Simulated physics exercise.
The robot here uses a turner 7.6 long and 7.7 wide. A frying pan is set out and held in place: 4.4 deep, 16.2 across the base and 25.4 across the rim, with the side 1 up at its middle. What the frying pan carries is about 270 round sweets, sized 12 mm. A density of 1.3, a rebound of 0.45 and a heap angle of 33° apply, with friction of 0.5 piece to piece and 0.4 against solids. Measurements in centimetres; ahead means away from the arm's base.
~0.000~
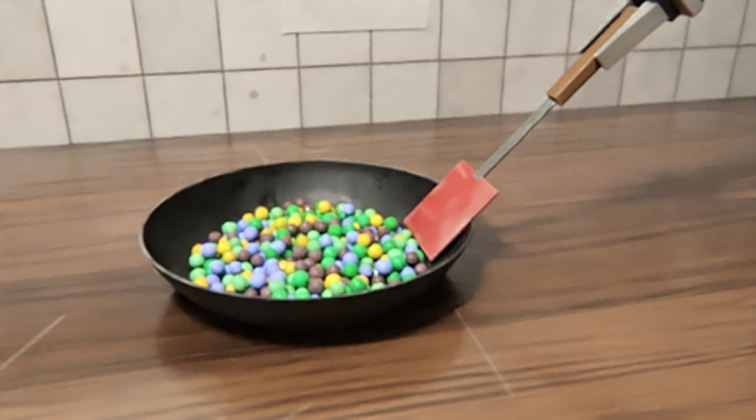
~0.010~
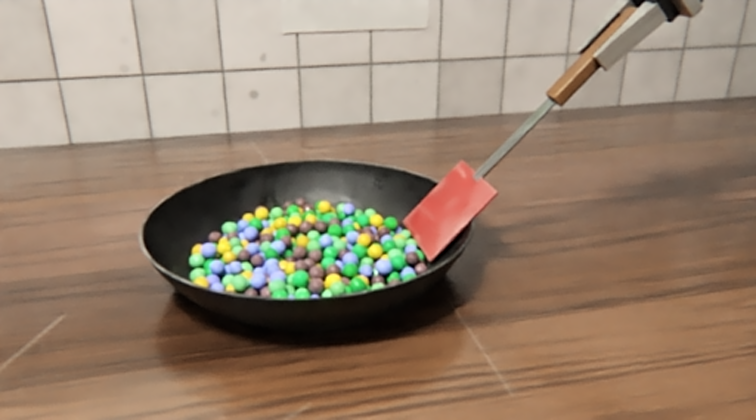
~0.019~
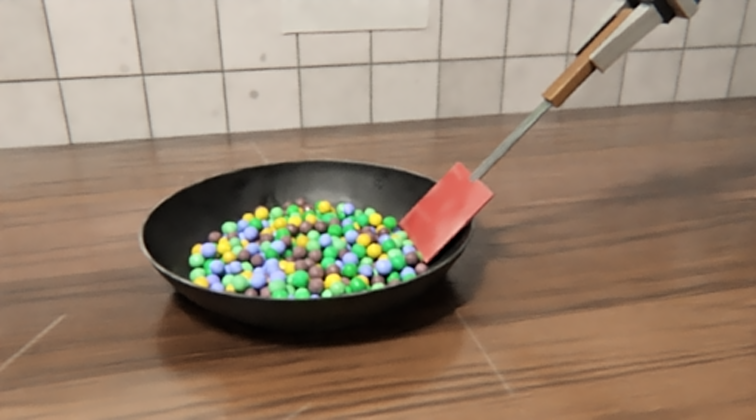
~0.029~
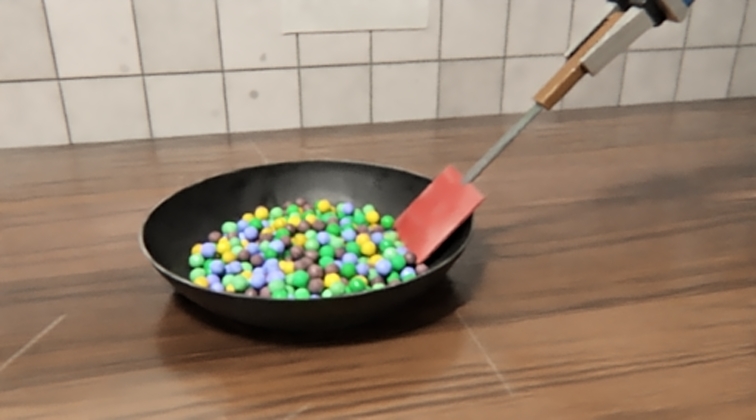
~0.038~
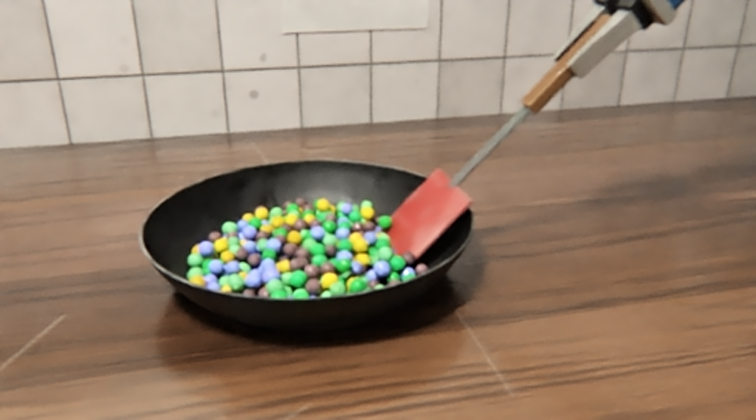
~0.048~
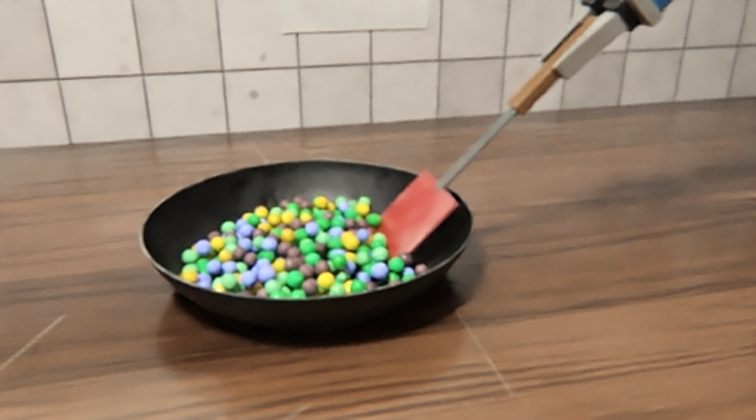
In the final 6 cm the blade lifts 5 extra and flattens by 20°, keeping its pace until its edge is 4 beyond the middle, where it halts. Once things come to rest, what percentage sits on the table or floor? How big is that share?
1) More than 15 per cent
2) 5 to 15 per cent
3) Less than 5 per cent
5 to 15 per cent.
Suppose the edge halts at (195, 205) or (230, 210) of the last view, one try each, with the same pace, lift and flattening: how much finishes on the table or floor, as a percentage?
I'd say some 20 per cent, then some 10 per cent.
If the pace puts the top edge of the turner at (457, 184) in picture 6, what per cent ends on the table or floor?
Share: Roughly 0 %.
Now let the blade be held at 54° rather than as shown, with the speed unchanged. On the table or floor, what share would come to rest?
Then roughly 10 percent.
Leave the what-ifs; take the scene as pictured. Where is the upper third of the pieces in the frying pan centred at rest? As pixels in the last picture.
Near (227, 254).
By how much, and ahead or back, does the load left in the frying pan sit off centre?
Offset forward: Around 4.0 cm.
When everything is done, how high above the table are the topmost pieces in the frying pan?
Height at the end: Around 4.0 cm.
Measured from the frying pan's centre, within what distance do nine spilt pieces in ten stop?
I'd estimate close to 90 centimetres.
After 0.07 s, sloping 44°, highest piece 5 above the table; 267 in the frying pan.
After 0.09 s, sloping 38°, highest piece 5 above the table; 267 in the frying pan.
After 0.31 s, sloping 25°, highest piece 8 above the table; 245 in the frying pan, 14 on the table or floor, 8 on the blade or in flight.
After 1.36 s, sloping 25°, highest piece 3 above the table; 245 in the frying pan, 22 on the table or floor.
At rest, 245 in the frying pan, 22 on the table or floor. That is 8 % on the table or floor.
